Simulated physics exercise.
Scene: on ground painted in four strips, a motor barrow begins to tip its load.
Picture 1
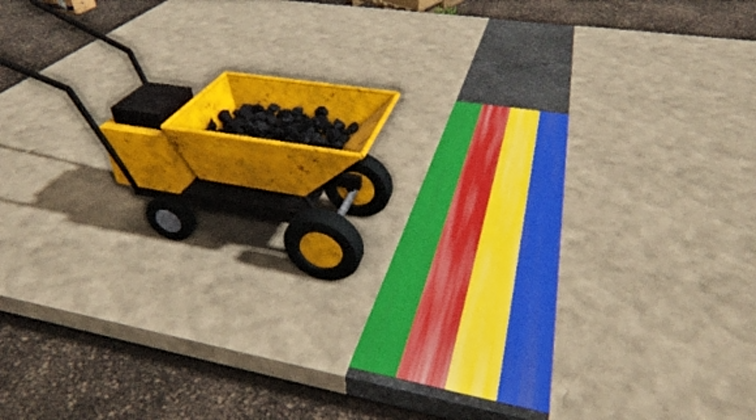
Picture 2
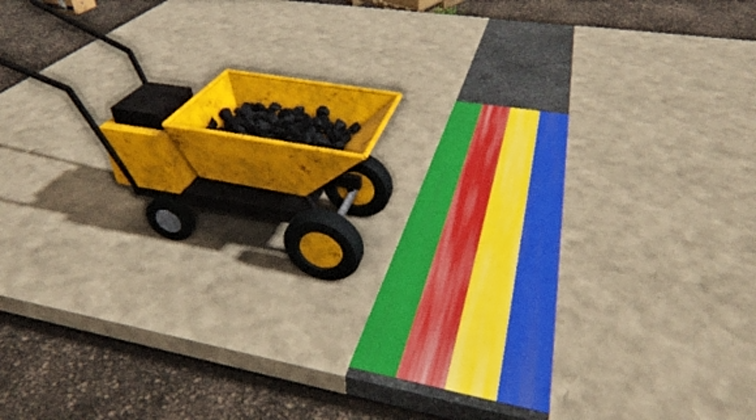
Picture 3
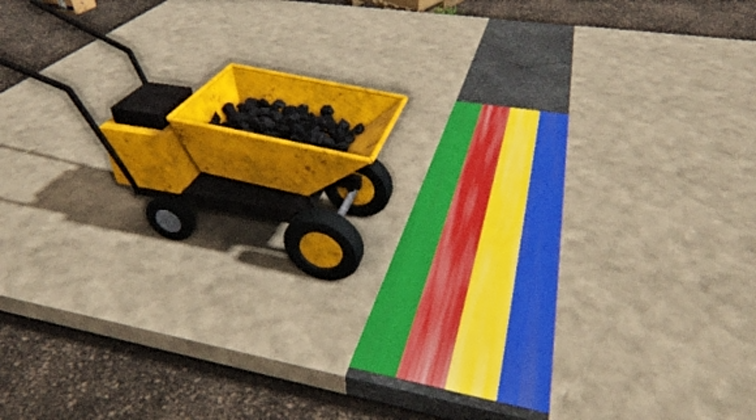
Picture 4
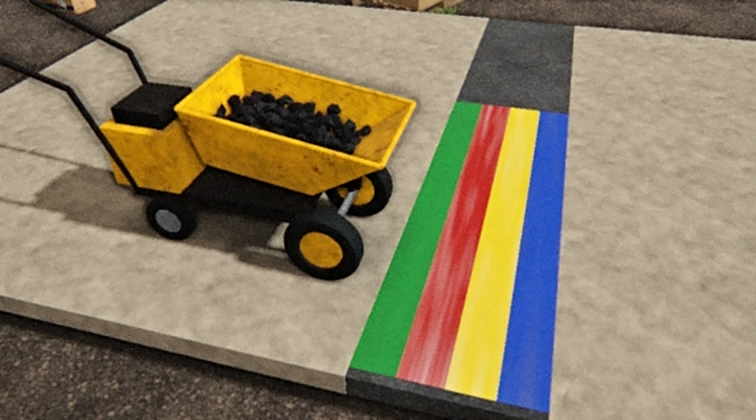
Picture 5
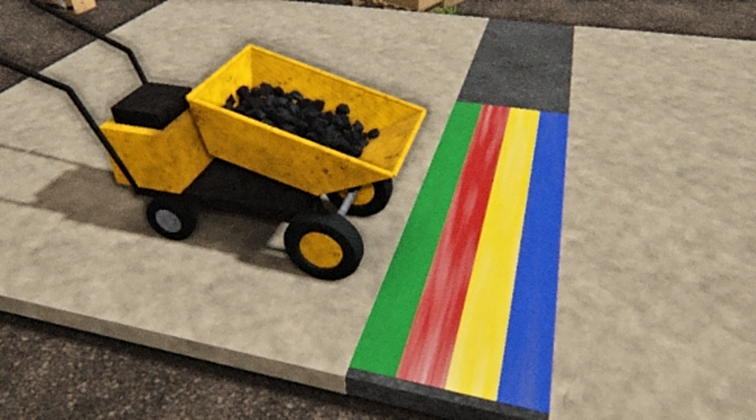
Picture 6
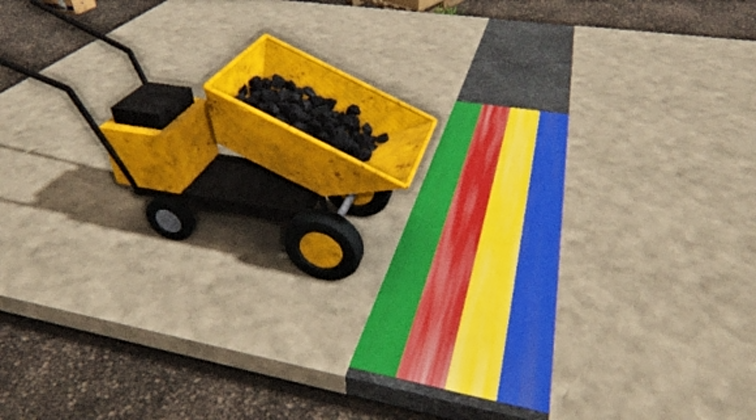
On a pale slab beside green, red, yellow and blue strips, a yellow motor barrow steadily tilting its coal-filled skip toward the right.
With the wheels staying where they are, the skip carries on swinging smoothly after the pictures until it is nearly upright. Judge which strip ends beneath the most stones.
Beneath the most stones: The yellow strip.
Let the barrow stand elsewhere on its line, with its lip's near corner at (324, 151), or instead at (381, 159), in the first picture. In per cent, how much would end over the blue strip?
The first stop gives 10 per cent; the second gives 30 per cent.
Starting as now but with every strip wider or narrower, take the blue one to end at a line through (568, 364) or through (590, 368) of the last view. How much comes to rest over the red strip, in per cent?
In turn, 20 and 30 in a hundred.
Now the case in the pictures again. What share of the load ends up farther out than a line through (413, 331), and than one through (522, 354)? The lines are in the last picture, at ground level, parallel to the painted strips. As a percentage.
In order, some 80 % then some 30 %.
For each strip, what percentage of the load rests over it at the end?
The green strip carries 0 per cent, the red strip 10 per cent, the yellow strip 35 per cent and the blue strip 20 per cent.
Just after the last frame, skip tipped steeply; every one in the skip.
A moment on, skip tipped right over; roughly two thirds in the skip; about a tenth over the red strip; roughly a quarter over the yellow strip.
Further on, skip tipped right over; roughly a quarter in the skip; about a tenth over the red strip; roughly a third over the yellow strip; roughly a quarter over the blue strip; about a tenth off the paint.
When it is over, skip tipped right over; roughly a quarter in the skip; not one over the green strip; about a tenth over the red strip; roughly a third over the yellow strip; roughly a quarter over the blue strip; about a tenth off the paint.
